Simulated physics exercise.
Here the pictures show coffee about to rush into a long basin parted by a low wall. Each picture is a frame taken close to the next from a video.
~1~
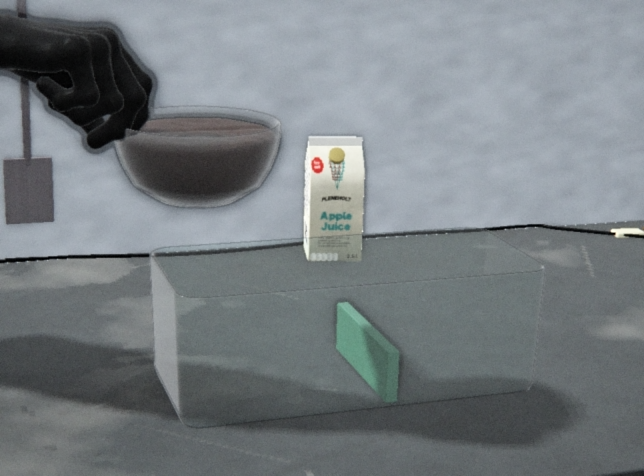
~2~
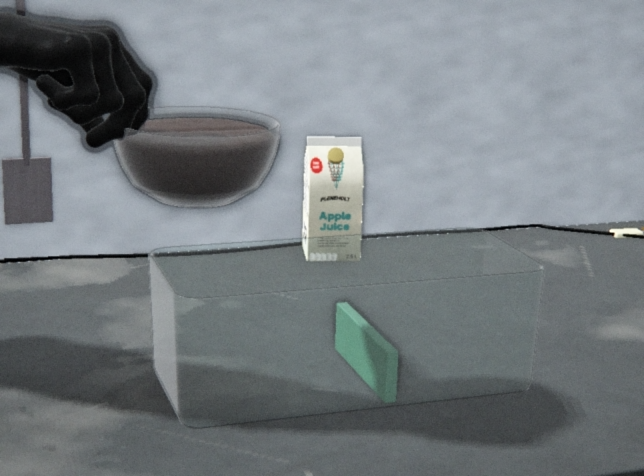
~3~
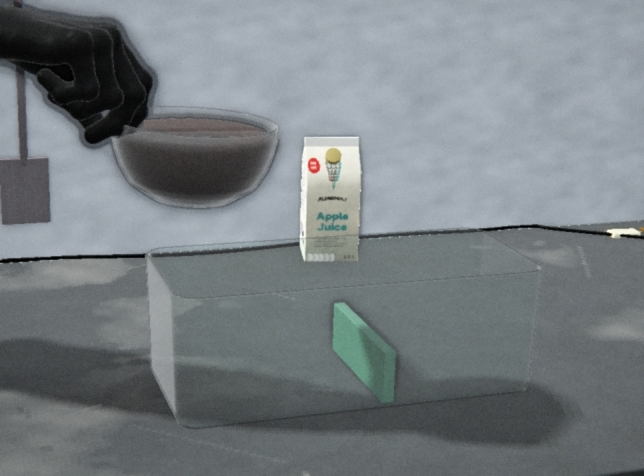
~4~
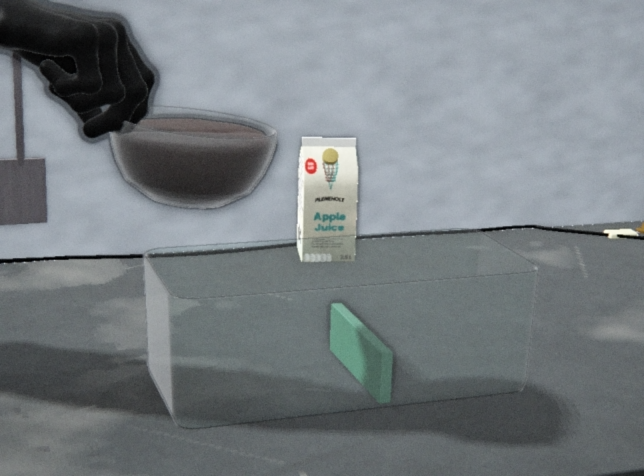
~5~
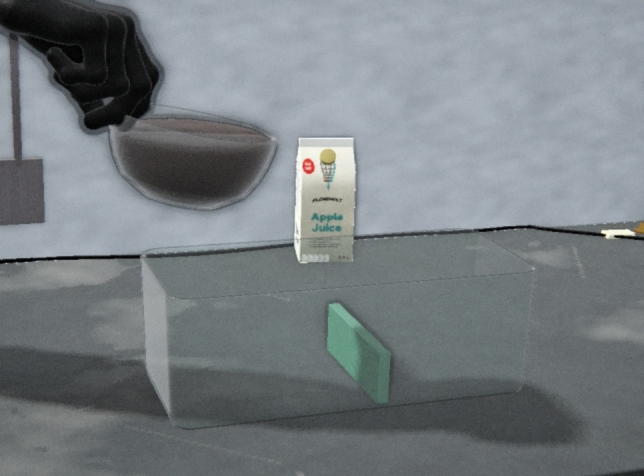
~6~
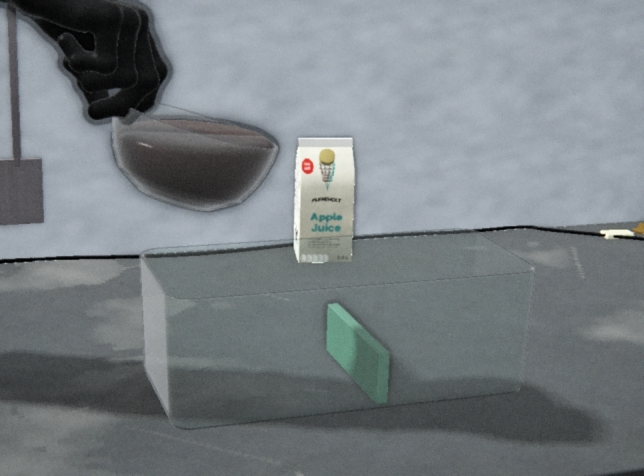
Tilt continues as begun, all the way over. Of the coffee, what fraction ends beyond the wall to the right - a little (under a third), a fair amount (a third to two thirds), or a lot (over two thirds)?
A little, under a third.
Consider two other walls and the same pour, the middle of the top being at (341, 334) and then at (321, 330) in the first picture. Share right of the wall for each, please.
Roughly 30 % and 50 %.
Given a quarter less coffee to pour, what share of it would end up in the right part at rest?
I'd say roughly 5 percent.
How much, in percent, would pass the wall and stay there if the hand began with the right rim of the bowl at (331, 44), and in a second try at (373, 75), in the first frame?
About 70 % the first time, about 85 % the second.
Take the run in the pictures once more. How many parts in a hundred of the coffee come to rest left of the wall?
95 %.
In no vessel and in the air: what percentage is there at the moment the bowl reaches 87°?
That comes to near 35 percent.
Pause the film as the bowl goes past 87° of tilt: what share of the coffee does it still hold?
Roughly 20 percent remains at that point.
A moment on, the bowl is tipped on its side and 22 per cent is still to pour, 45 is left of the wall and 0 right of it.
Next, the bowl is tipped right over and 0 per cent is still to pour, 96 is left of the wall and 3 right of it.
Then the bowl is tipped right over and 0 per cent is still to pour, 94 is left of the wall and 4 right of it.
Later the bowl is tipped right over and 0 per cent is still to pour, 95 is left of the wall and 4 right of it.
In the end 94 per cent lies left of the wall, 4 right of it and 1 outside.
